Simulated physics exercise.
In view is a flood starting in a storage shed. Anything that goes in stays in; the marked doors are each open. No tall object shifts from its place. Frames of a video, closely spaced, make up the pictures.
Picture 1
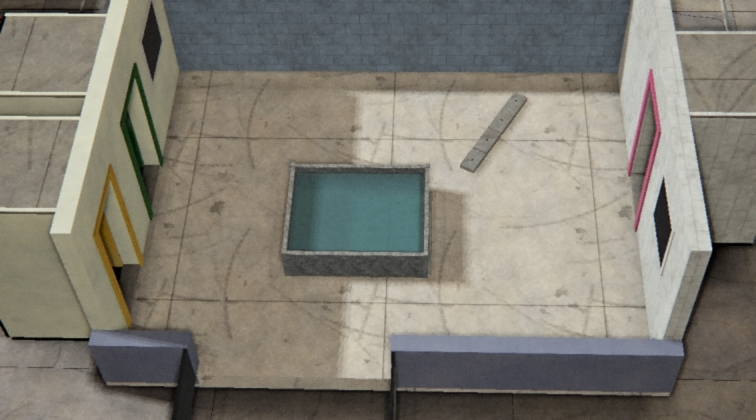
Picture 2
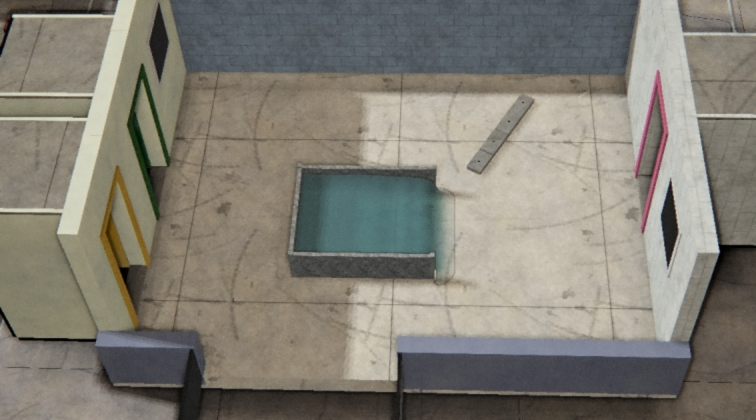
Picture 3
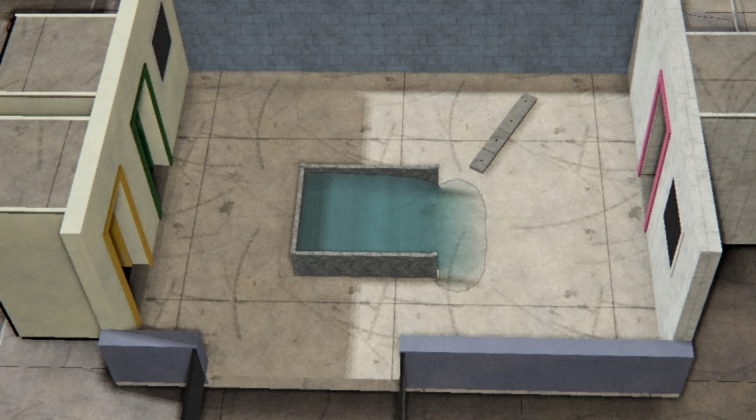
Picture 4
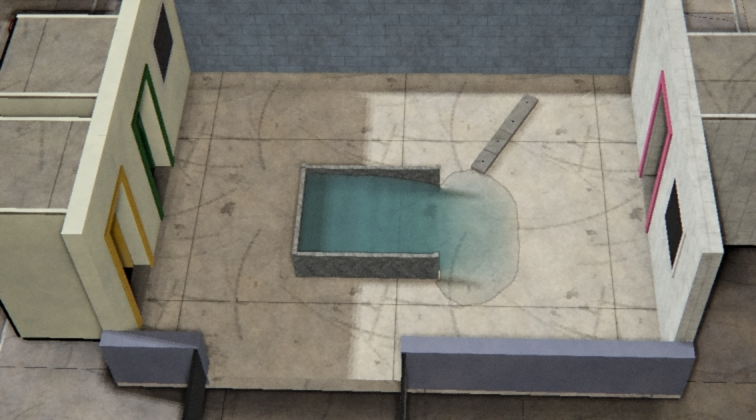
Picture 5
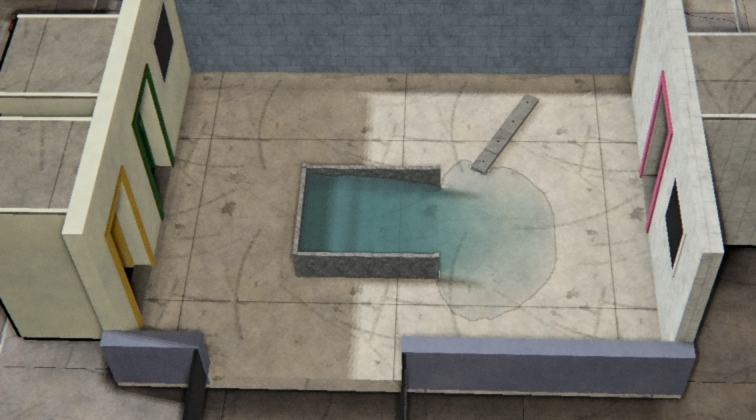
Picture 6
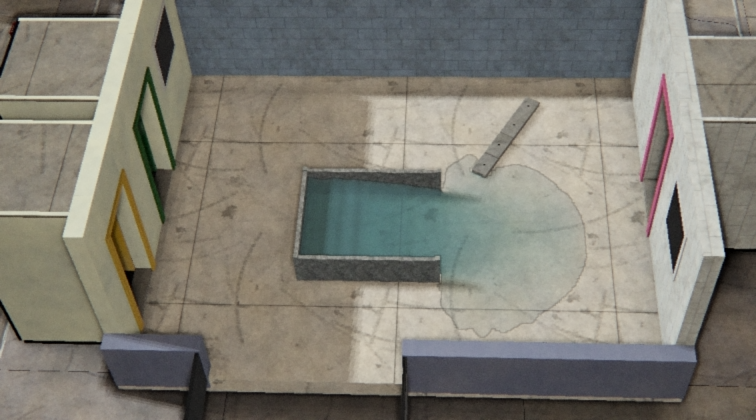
A stone tank of still, blue-green water sat in an open-topped room until its right side opened, and the water poured out and spread rightward across the floor in a widening, rounded puddle.
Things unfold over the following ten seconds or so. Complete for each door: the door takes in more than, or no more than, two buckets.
Completed: The yellow door takes in no more than two buckets; the pink door takes in more than two buckets; the green door takes in no more than two buckets.
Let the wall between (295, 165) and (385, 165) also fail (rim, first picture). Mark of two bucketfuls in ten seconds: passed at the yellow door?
In that case the yellow door stays inside the limit.
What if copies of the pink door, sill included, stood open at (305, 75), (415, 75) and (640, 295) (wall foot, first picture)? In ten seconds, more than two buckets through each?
The first misses the line, the next misses the line, the last clears the line.
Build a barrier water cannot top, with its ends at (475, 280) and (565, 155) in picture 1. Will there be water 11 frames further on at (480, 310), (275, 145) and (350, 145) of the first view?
Reading the points as listed, I get deluged, then left untouched, then left untouched.
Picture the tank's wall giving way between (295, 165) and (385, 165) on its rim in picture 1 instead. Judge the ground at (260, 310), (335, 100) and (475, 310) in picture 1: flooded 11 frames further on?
Respectively: Parched, drenched and parched.
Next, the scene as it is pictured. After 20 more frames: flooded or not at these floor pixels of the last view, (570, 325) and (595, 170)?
Same order as asked: Drenched, drenched.
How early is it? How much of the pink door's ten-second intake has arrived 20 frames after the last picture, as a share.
About 85 %.
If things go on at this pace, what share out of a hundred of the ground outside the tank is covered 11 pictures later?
About 35 per cent.
A moment on, water covers 25 % of the floor; the yellow door not reached, the pink door wet at the sill, nothing in, the green door not reached.
Next, water covers 35 % of the floor; the yellow door not reached, the pink door over two buckets in, the green door not reached.
Then, water covers 35 % of the floor; the yellow door not reached, the pink door over two buckets in, the green door not reached.
Later, water covers 55 % of the floor; the yellow door not reached, the pink door far over two buckets in, the green door not reached.
In the end, water covers 80 % of the floor; the yellow door wet at the sill, nothing in, the pink door far over two buckets in, the green door not reached.
